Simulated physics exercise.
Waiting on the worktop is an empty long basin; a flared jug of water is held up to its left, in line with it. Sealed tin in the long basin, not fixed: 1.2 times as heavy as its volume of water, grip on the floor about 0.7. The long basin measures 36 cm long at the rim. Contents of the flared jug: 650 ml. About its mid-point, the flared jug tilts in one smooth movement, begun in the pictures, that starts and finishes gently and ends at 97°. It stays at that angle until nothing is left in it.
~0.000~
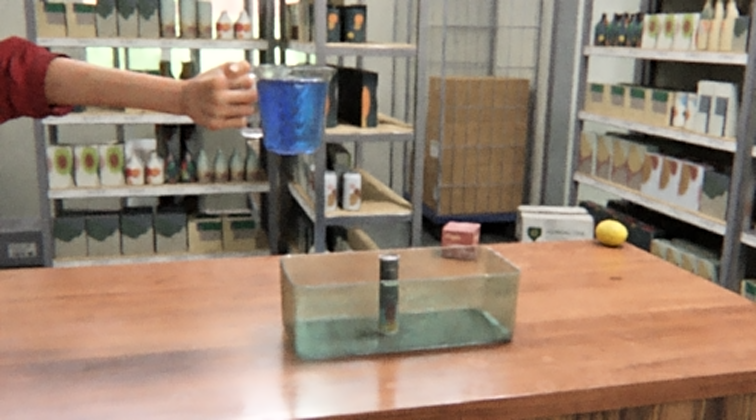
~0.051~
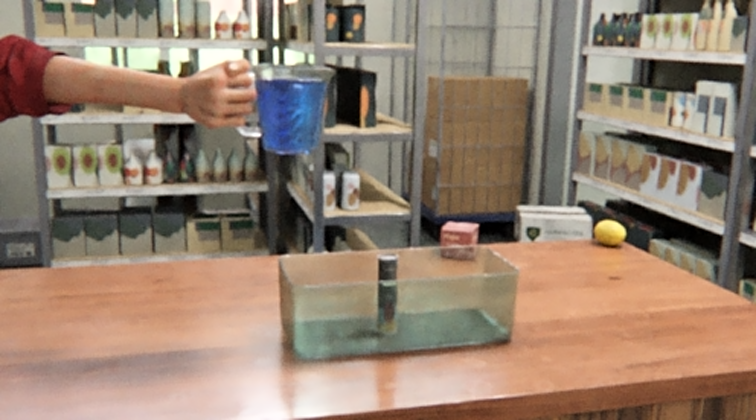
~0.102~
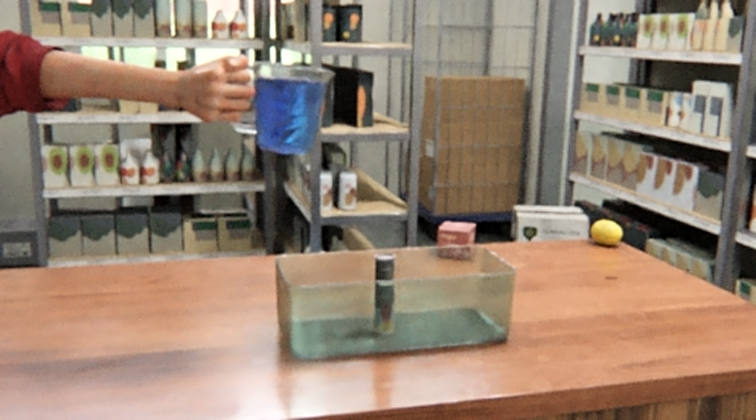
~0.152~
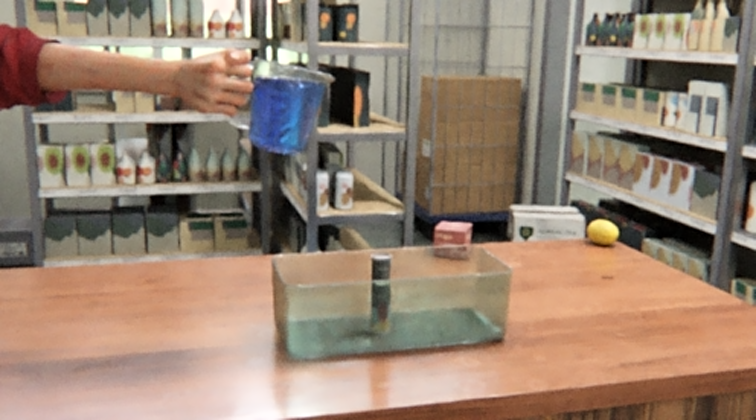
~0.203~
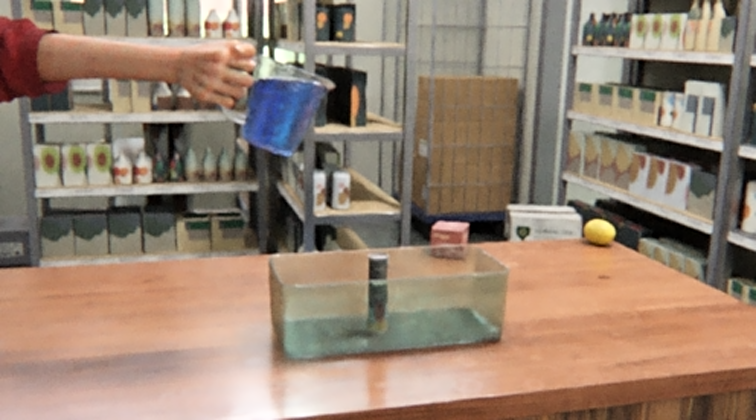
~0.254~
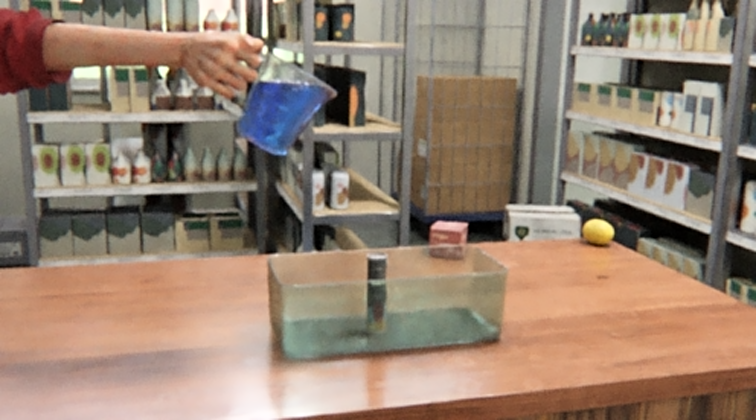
On a wooden worktop in front of stocked storage shelves, a long clear basin stands with a small dark tin inside. At upper left, a hand holds a flared jug of blue water upright, then smoothly tilts it rightward, the water shifting toward its right-hand edge.
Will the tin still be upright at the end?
Yes, it will not come down.
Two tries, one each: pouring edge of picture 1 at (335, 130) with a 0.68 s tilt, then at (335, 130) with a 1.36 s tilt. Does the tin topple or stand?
The tin overturns the first time and overturns the second time.
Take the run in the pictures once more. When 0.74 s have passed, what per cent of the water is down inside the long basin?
The fraction sits near 44 in a hundred.
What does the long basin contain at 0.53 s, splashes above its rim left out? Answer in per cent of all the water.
3 %, roughly.
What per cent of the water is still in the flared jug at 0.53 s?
Still held: Roughly 60 % of the total.
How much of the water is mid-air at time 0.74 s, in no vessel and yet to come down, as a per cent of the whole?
About 36 per cent.
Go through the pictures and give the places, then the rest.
In the first picture, tilt 0°; pouring edge (336, 68); surface from (257, 79) to (327, 79); the long basin's rim runs from (286, 272) to (503, 259); the tin's top is at (389, 260).
In the second picture, tilt 1°; pouring edge (336, 69); surface from (256, 79) to (326, 80).
In the third picture, tilt 5°; pouring edge (335, 72); surface from (256, 77) to (324, 81).
In the fourth picture, tilt 11°; pouring edge (335, 78); surface from (255, 76) to (324, 82).
In the fifth picture, tilt 20°; pouring edge (335, 85); surface from (254, 82) to (327, 84).
In the sixth picture, tilt 30°; pouring edge (337, 95); surface from (253, 89) to (334, 90).
Then, 0.53 s in, the tilt is 86° and 60 per cent is still to pour; the tin stands where it began.
Then, 0.74 s in, the tilt is 97° and 19 per cent is still to pour; the tin stands where it began.
Then, 0.95 s in, the tilt is 97° and 3 per cent is still to pour; the tin stands where it began.
Then, 1.18 s in, the tilt is 97° and 0 per cent is still to pour; the tin stands where it began.
Finally, the tin stands where it began.
